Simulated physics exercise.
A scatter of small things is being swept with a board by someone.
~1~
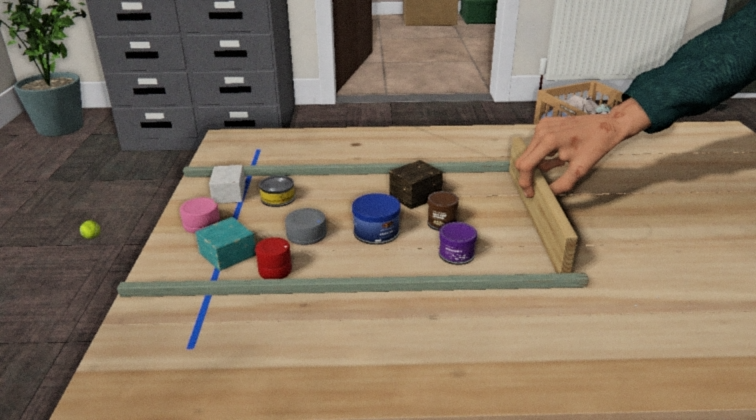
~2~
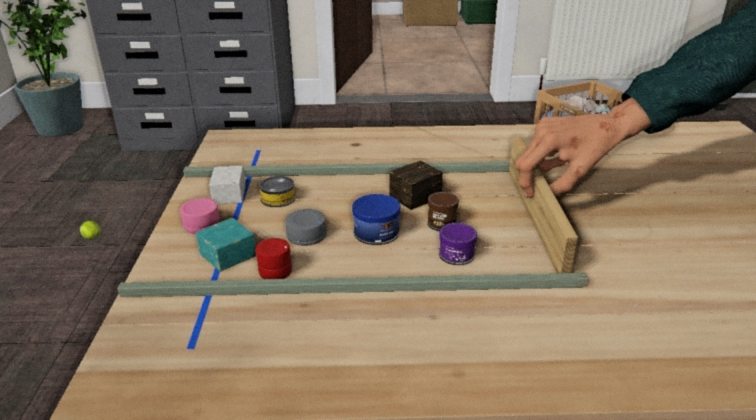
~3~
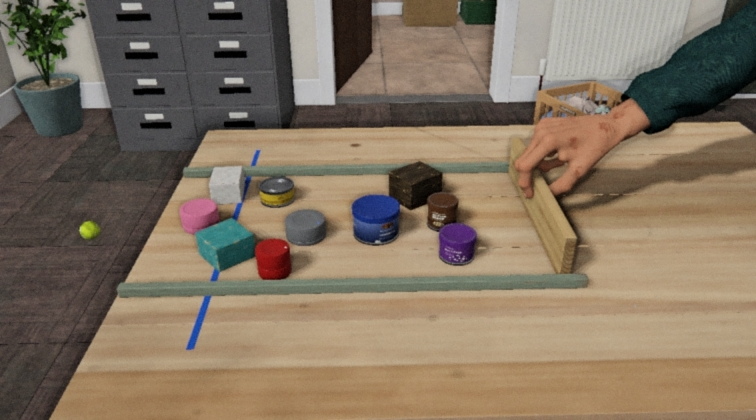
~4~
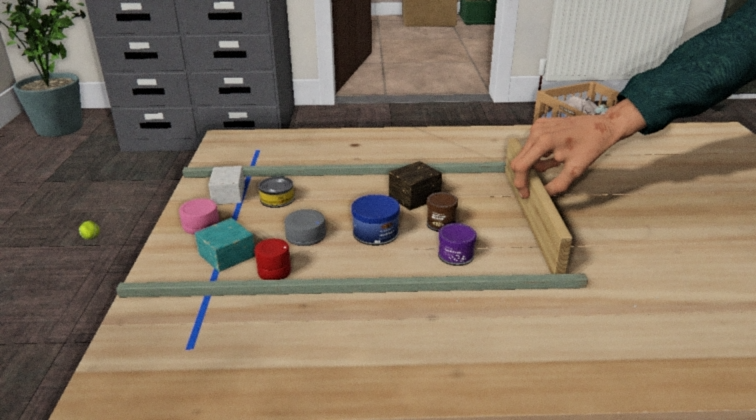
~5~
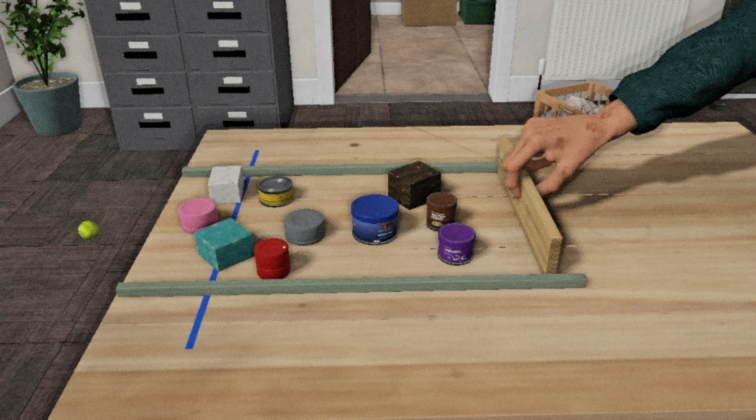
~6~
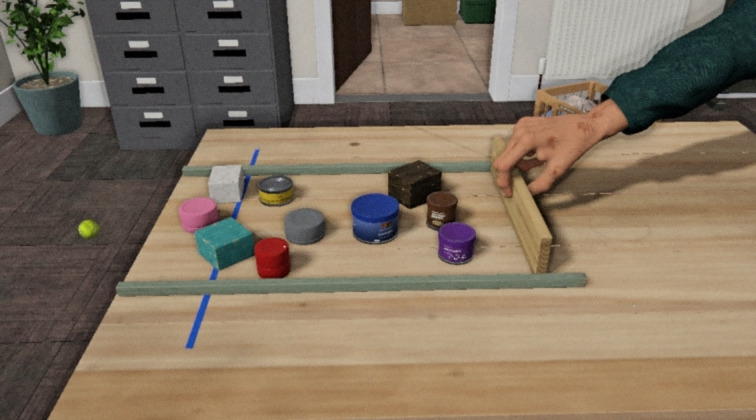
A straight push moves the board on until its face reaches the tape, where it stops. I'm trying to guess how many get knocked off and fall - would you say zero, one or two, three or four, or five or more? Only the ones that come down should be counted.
I would say one or two.
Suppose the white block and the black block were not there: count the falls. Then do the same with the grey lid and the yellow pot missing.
That gives 1 in the first case, then 0 in the second.
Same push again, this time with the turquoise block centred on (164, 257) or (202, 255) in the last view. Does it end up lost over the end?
Spot by spot, it stays put and then it stays put.
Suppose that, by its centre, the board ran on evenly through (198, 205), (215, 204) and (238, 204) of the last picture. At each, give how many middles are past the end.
5, 3 and 1.
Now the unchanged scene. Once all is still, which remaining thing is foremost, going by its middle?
White block.
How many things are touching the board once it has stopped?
Result: 4 in all.
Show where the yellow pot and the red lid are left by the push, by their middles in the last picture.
(180, 196), and the other (170, 267).
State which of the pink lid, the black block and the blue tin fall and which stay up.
Here's how it plays out: The pink lid ends up off, the black block stays where it is and the blue tin stays where it is.
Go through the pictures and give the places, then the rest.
In the first frame, pink lid (200, 216); white block (228, 184); turquoise block (226, 243); board (538, 199); tape (233, 224).
In the second frame, white block (228, 185); blue tin (376, 219).
In the third frame, turquoise block (226, 245); grey lid (306, 227).
In the fourth frame, pink lid (200, 216); purple tin (457, 245).
In the fifth frame, white block (227, 185); board (525, 200).
In the sixth frame, pink lid (199, 215); white block (227, 184); turquoise block (225, 243); board (516, 199); tape (232, 224).
Soon after, none off yet; pink lid at rest near (199, 215); white block at rest near (227, 184); turquoise block at rest near (225, 243).
After that, none off yet; pink lid displaced a little near (185, 212); white block displaced about its own width near (197, 182); turquoise block displaced a little near (202, 246).
In the end, the number that fall off is one or two; gone, pink lid.
